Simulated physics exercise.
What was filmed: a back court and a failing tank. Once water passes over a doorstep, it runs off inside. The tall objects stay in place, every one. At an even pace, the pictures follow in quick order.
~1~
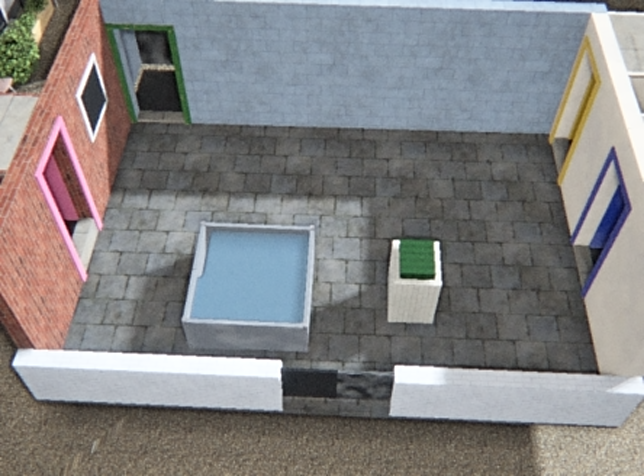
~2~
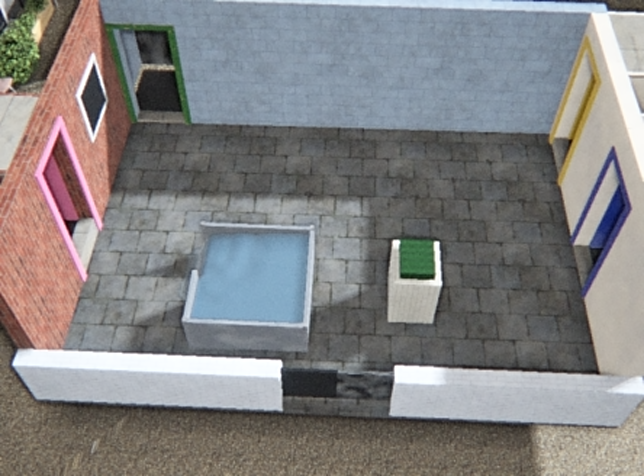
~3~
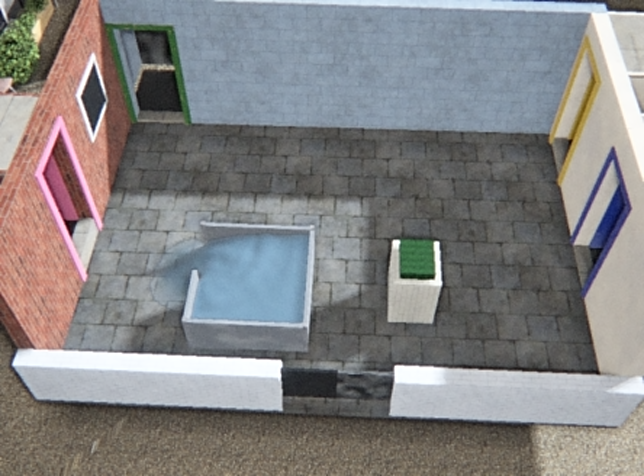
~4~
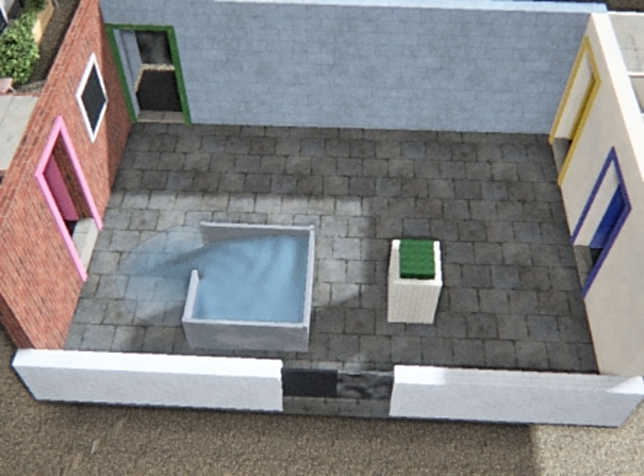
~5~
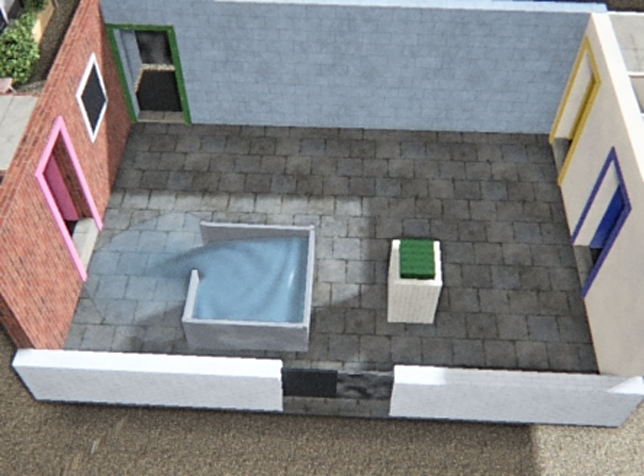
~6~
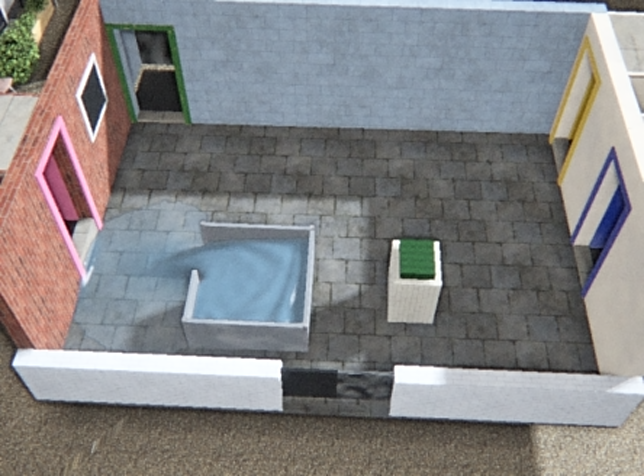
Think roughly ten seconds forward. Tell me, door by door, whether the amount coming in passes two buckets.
At the pink door it stays within two buckets; at the green door it passes two buckets; at the yellow door it stays within two buckets; at the blue door it stays within two buckets.
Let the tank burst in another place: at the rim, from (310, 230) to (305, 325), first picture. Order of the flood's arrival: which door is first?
It would be the one in blue.
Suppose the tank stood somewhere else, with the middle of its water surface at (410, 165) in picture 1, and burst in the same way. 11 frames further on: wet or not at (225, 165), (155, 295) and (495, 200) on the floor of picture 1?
Taking the three spots in turn, I'd say drenched, then spared, then spared.
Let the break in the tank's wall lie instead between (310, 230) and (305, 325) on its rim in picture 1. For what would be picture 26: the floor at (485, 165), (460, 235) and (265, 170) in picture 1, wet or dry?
Going in your order, I'd say drenched, then drenched, then still bare.
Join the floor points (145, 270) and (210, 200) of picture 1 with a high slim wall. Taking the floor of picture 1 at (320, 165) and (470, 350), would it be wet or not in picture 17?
Taking the points in order, the first is inundated and the second is high and dry.
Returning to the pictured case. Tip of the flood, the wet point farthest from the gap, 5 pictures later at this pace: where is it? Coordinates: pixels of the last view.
Farthest reach: About (122, 157).
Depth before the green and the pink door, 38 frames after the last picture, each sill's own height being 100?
Depth ratios, approx.: 220 and 40 percent.
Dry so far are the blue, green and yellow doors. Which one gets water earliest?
First comes the door marked green.
A moment on, water covers 15 % of the floor; the pink door wet at the sill, nothing in, the green door not reached, the yellow door not reached, the blue door not reached.
Next, water covers 20 % of the floor; the pink door wet at the sill, nothing in, the green door under two buckets in, the yellow door not reached, the blue door not reached.
Then, water covers 30 % of the floor; the pink door under two buckets in, the green door far over two buckets in, the yellow door not reached, the blue door not reached.
Later, water covers 55 % of the floor; the pink door under two buckets in, the green door far over two buckets in, the yellow door not reached, the blue door not reached.
In the end, water covers 90 % of the floor; the pink door under two buckets in, the green door far over two buckets in, the yellow door not reached, the blue door wet at the sill, nothing in.
